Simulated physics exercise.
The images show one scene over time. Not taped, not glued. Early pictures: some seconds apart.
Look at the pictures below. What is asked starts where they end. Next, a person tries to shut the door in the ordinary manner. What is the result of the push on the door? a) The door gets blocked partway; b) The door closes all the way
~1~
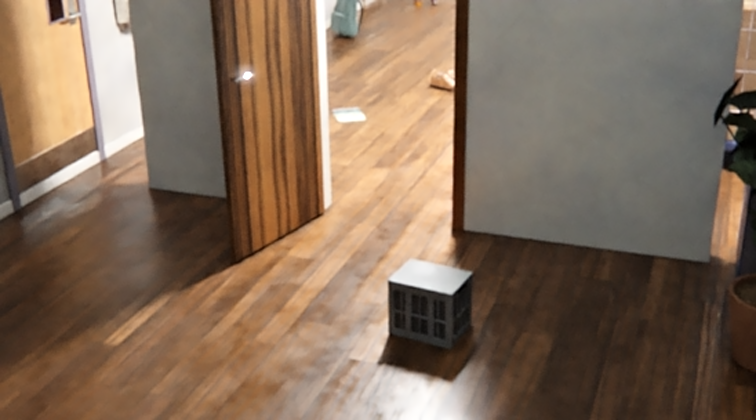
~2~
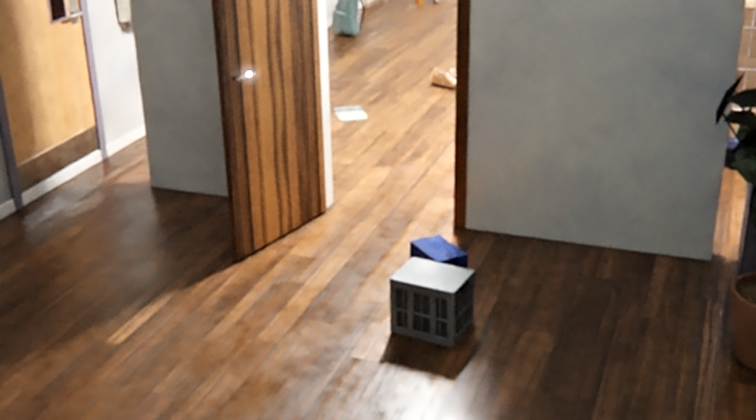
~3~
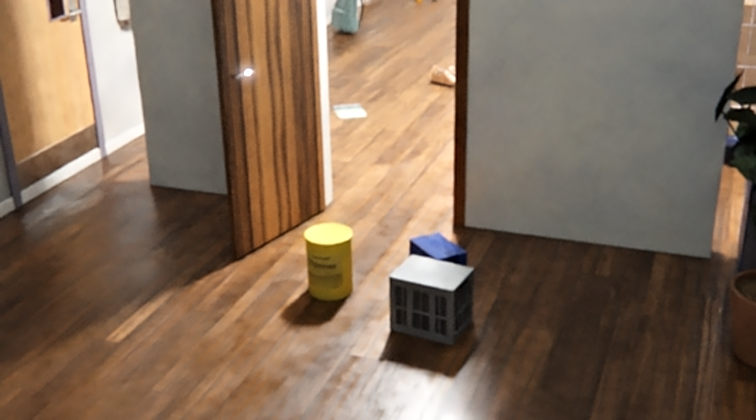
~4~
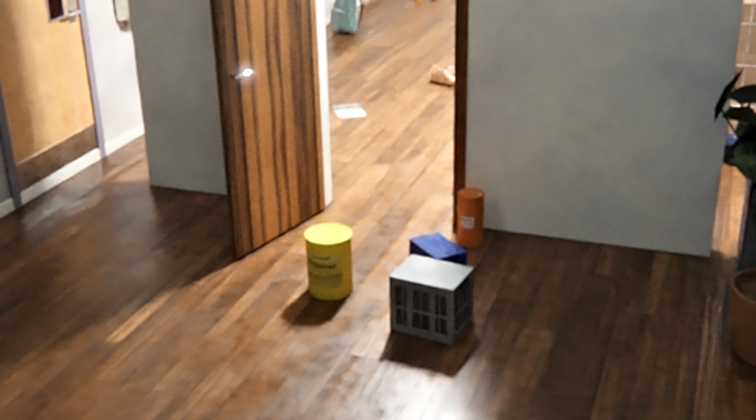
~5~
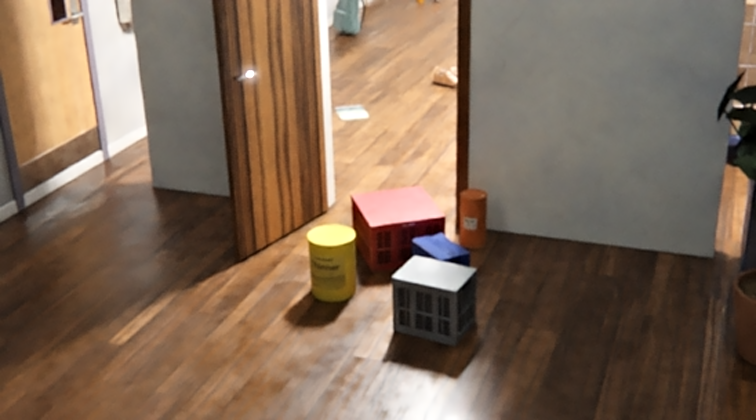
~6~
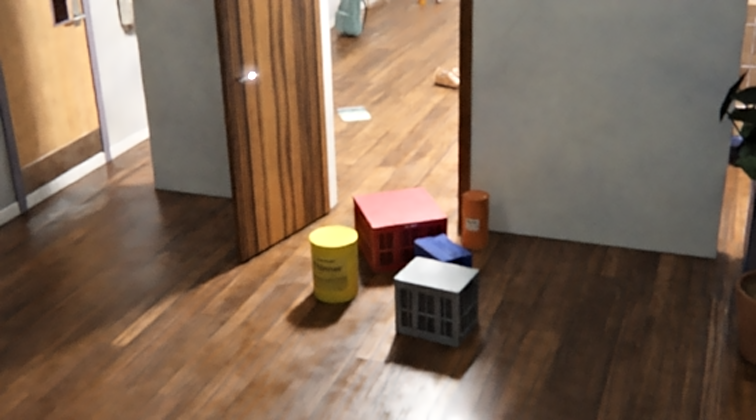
The door gets blocked partway.
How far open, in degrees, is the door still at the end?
Roughly 35 degrees open.
Then, 0.60 s past the last view, door 87° open.
Then, 1.10 s past the last view, door 53° open.
Then, 1.30 s past the last view, door 45° open; red chest displaced a little near (411, 225).
Then, 1.60 s past the last view, door 38° open; red chest displaced a little near (423, 222); orange canister displaced a little.
Finally, door 36° open; moved from the start, red chest; the other 4 still in place. Final places as the last picture's camera would see them, red chest near (427, 220).
